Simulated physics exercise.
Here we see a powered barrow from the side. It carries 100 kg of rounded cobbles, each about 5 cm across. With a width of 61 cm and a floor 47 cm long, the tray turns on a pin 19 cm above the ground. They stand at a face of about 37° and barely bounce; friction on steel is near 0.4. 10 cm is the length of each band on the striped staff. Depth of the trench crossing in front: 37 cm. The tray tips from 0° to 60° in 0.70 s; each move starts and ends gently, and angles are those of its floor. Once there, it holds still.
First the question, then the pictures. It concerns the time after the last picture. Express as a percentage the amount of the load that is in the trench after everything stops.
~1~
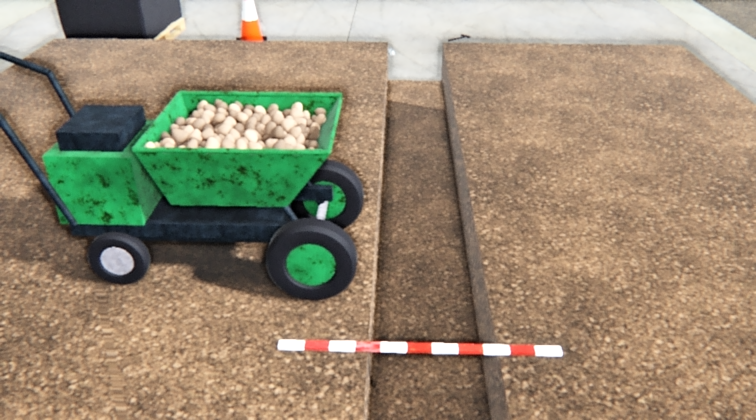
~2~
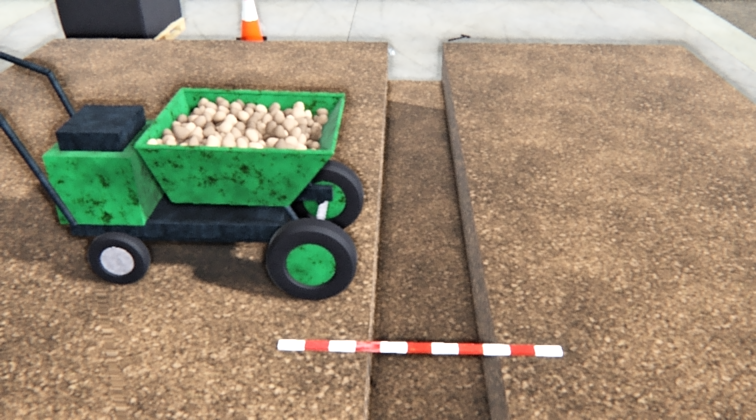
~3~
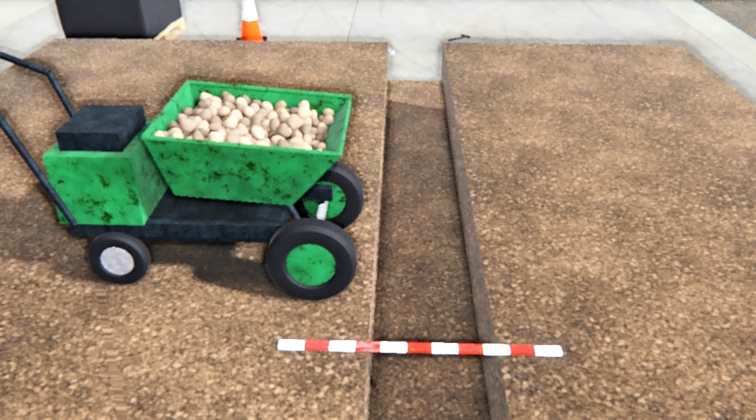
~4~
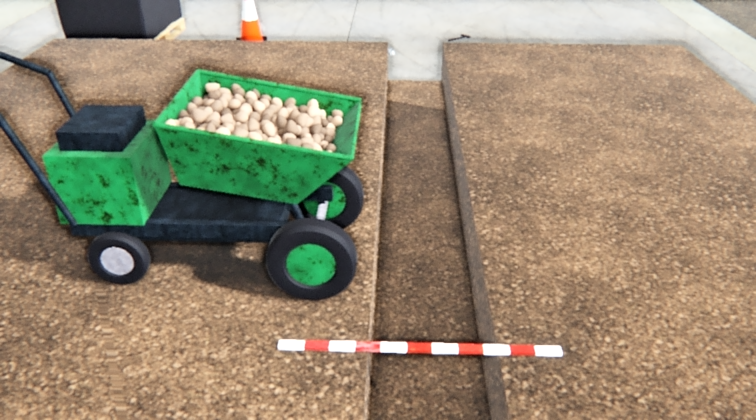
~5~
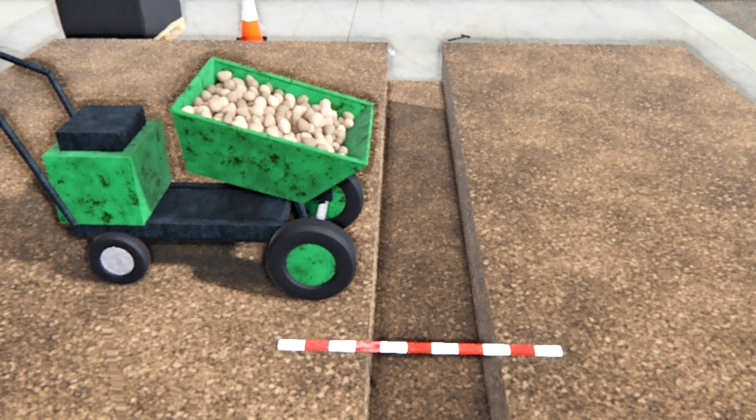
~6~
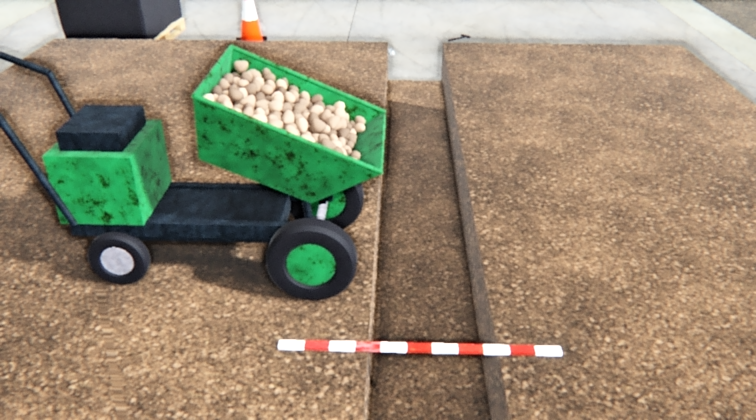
The amount is close to 36 per cent of the load.
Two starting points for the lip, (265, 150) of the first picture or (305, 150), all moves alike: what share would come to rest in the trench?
I'd say some 65 per cent and some 50 per cent.
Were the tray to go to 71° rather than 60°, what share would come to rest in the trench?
It would be near 50 per cent.
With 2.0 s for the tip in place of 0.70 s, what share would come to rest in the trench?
That would give about 55 percent.
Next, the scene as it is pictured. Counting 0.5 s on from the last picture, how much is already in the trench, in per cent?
Close to 15 per cent at that time.
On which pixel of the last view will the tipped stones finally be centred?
Around (476, 285).
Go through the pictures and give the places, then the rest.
The first frame shows lip at (329, 153), floor tilted 0°, highest stones at (238, 118).
The second frame shows lip at (332, 153), floor tilted 1°, highest stones at (232, 115).
In the third frame, the tray is at 5°, its lip at (340, 155); the top of the load is at (219, 109).
In the fourth frame, the tray is at 10°, its lip at (352, 159); the top of the load is at (225, 99).
In the fifth frame, the tray is at 16°, its lip at (367, 164); the top of the load is at (225, 90).
In the sixth frame, the tray is at 24°, its lip at (382, 173); the top of the load is at (243, 80).
Then, 0.2 s after the last picture the floor is at 50°, 100 % in the tray; the foremost stones are at (400, 169).
Then, 0.5 s after the last picture the floor is at 60°, 85 % in the tray, 14 % in the trench, 1 % past the trench; the foremost stones are at (492, 230).
Then, 0.8 s after the last picture the floor is at 60°, 46 % in the tray, 21 % in the trench, 34 % past the trench; the foremost stones are at (619, 274).
Then, 2.8 s after the last picture the floor is at 60°, 29 % in the tray, 36 % in the trench, 35 % past the trench; the foremost stones are past the picture's edge.
